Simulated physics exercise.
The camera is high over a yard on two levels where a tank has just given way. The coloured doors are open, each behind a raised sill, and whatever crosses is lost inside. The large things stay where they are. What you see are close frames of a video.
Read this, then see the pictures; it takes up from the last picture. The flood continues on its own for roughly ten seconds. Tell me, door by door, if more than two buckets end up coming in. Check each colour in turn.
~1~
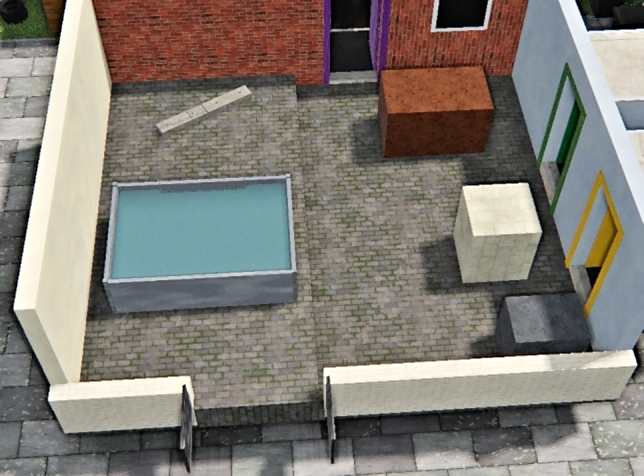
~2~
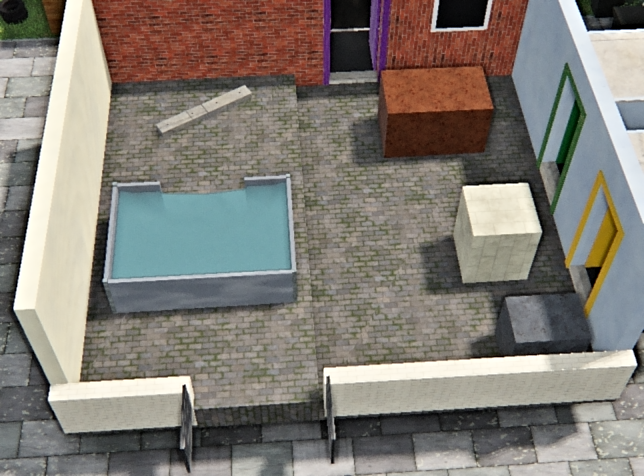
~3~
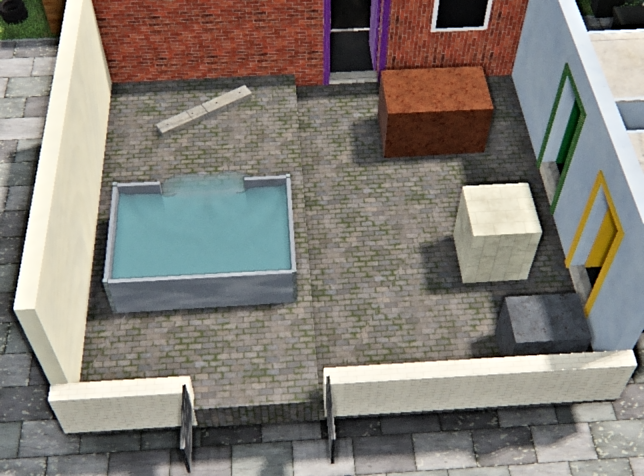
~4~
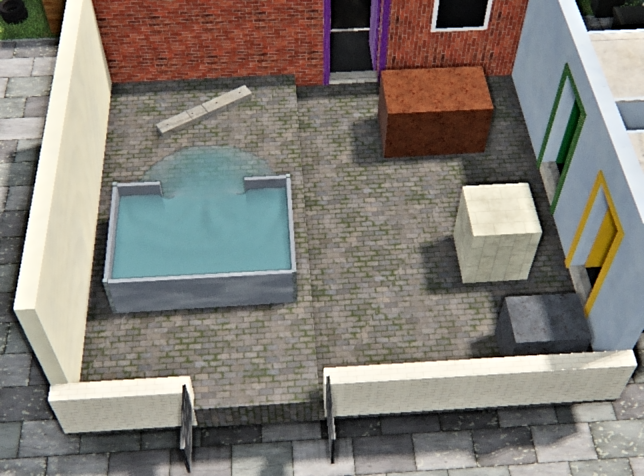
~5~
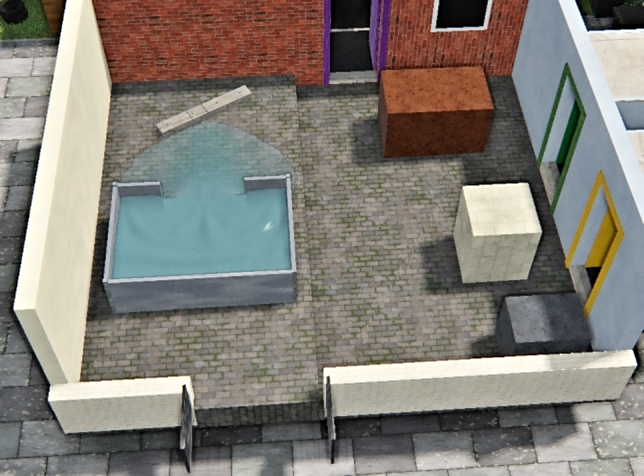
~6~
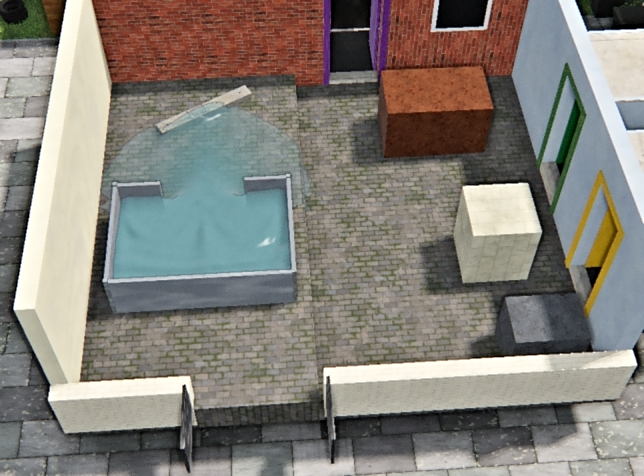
At the purple door, yes, more than two. At the yellow door, no, two at most. At the green door, no, two at most.
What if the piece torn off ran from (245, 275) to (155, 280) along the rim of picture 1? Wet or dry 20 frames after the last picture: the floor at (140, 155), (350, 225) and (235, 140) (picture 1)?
Submerged, bone-dry, bone-dry.
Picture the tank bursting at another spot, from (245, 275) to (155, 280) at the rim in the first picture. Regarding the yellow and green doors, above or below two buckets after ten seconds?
Result - yellow: Fails to reach it; green: Fails to reach it.
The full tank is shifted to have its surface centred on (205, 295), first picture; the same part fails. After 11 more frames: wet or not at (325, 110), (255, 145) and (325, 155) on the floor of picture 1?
Soaked, soaked, soaked.
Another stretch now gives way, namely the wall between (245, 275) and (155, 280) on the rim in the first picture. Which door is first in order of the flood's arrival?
It's the purple-painted one.
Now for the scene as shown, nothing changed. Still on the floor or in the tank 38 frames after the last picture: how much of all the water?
I'd put it near 98 %.
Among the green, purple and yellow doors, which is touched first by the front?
The purple-painted one.
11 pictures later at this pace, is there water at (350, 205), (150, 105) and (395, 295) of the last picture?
First spot spared, second spot submerged, third spot spared.
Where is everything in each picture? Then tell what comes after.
In the first picture, still water in the water tank at (202, 230).
In the second picture, the front is at a hidden place, out from the gap on the water tank's far side.
In the third picture, water pours out on the water tank's far side and has run to a hidden place.
In the fourth picture, water pours out on the water tank's far side and has run to (190, 150).
In the fifth picture, the front is at (194, 127), out from the gap on the water tank's far side.
In the sixth picture, water pours out on the water tank's far side and has run to (232, 108).
A moment on, water covers 25 % of the floor; the purple door not reached, the yellow door not reached, the green door not reached.
Next, water covers 30 % of the floor; the purple door wet at the sill, nothing in, the yellow door not reached, the green door not reached.
Then, water covers 40 % of the floor; the purple door over two buckets in, the yellow door not reached, the green door not reached.
Later, water covers 70 % of the floor; the purple door over two buckets in, the yellow door wet at the sill, nothing in, the green door wet at the sill, nothing in.
In the end, water covers 95 % of the floor; the purple door over two buckets in, the yellow door wet at the sill, nothing in, the green door wet at the sill, nothing in.
